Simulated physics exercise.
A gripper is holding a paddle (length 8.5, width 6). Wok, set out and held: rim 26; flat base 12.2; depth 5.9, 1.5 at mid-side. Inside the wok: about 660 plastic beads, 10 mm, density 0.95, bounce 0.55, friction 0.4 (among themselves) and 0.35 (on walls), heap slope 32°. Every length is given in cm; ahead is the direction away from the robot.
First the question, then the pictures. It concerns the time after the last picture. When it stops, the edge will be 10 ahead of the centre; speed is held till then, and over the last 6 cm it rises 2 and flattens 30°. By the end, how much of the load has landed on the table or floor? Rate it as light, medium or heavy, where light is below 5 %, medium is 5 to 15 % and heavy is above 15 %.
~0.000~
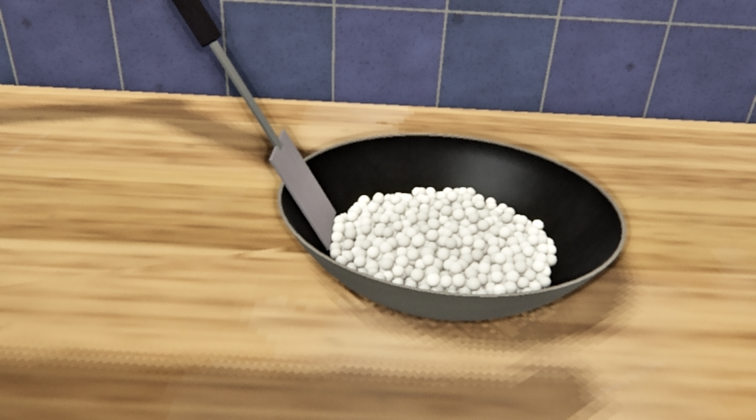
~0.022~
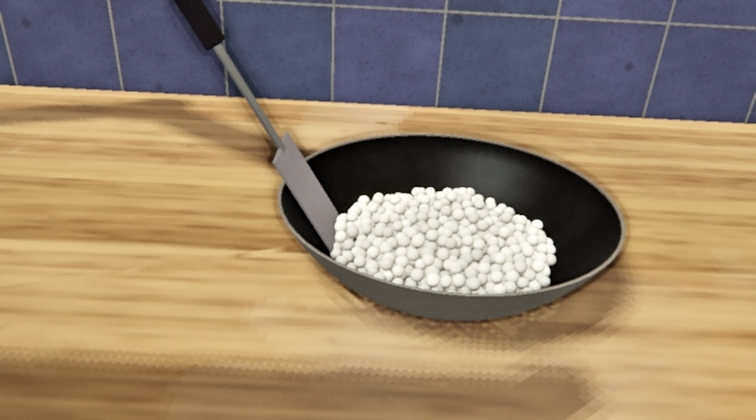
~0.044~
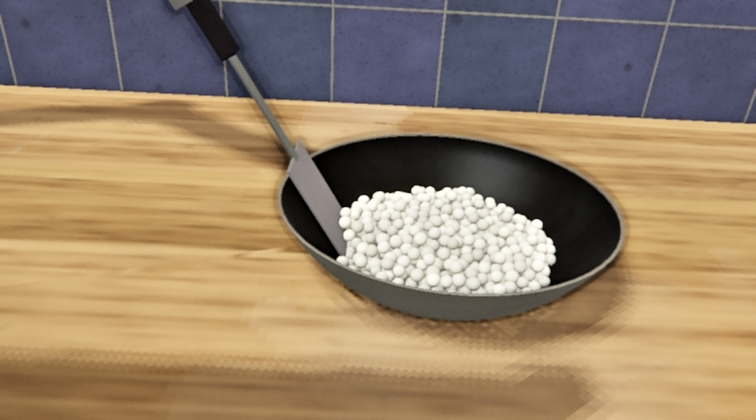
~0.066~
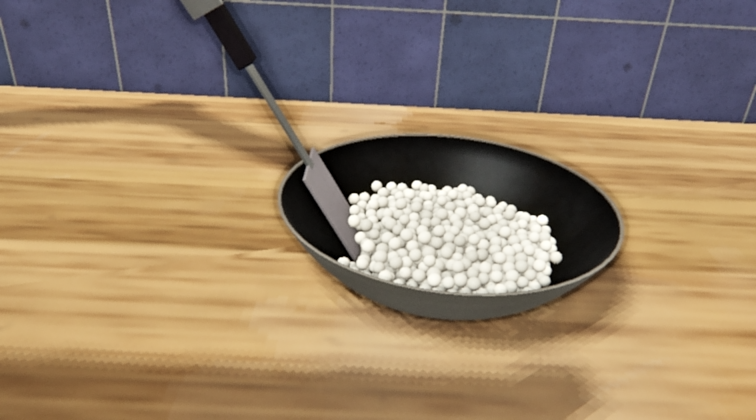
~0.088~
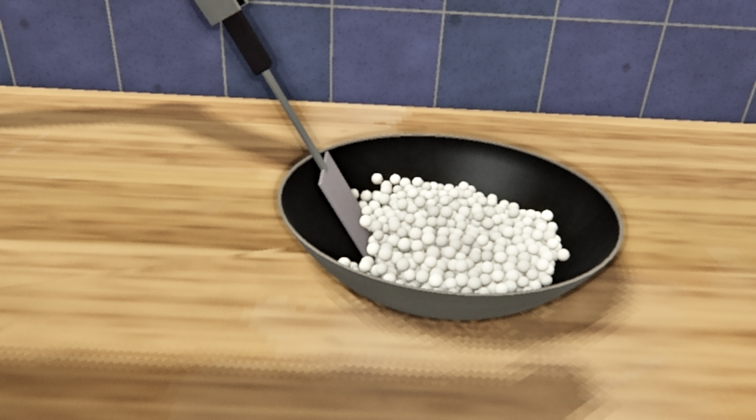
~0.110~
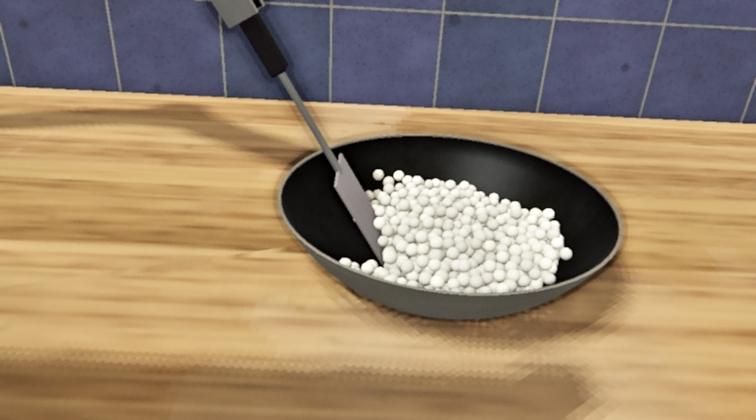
Rating: Medium.
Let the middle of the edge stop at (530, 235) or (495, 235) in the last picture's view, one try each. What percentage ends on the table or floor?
About 0 and 0 per cent.
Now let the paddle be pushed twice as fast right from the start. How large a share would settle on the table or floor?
I'd reckon close to 25 per cent.
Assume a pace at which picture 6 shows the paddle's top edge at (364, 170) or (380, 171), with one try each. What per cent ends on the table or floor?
Try one roughly 20 per cent; try two roughly 25 per cent.
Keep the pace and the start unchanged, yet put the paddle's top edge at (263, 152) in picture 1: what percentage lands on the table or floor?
About 10%.
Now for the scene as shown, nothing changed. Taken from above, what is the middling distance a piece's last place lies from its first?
The answer is about 3 cm.
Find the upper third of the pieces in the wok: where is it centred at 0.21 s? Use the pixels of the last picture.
I'd point to about (498, 228).
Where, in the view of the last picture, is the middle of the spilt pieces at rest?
Near pixel (661, 264).
After 0.21 s, sloping 60°, highest piece 4 above the table; 658 in the wok.
After 0.32 s, sloping 49°, highest piece 6 above the table; 658 in the wok.
After 0.57 s, sloping 30°, highest piece 7 above the table; 593 in the wok, 55 on the table or floor, 10 on the blade or in flight.
After 1.62 s, sloping 30°, highest piece 6 above the table; 593 in the wok, 65 on the table or floor.
In the end, 593 in the wok, 65 on the table or floor. That is 10 % on the table or floor.
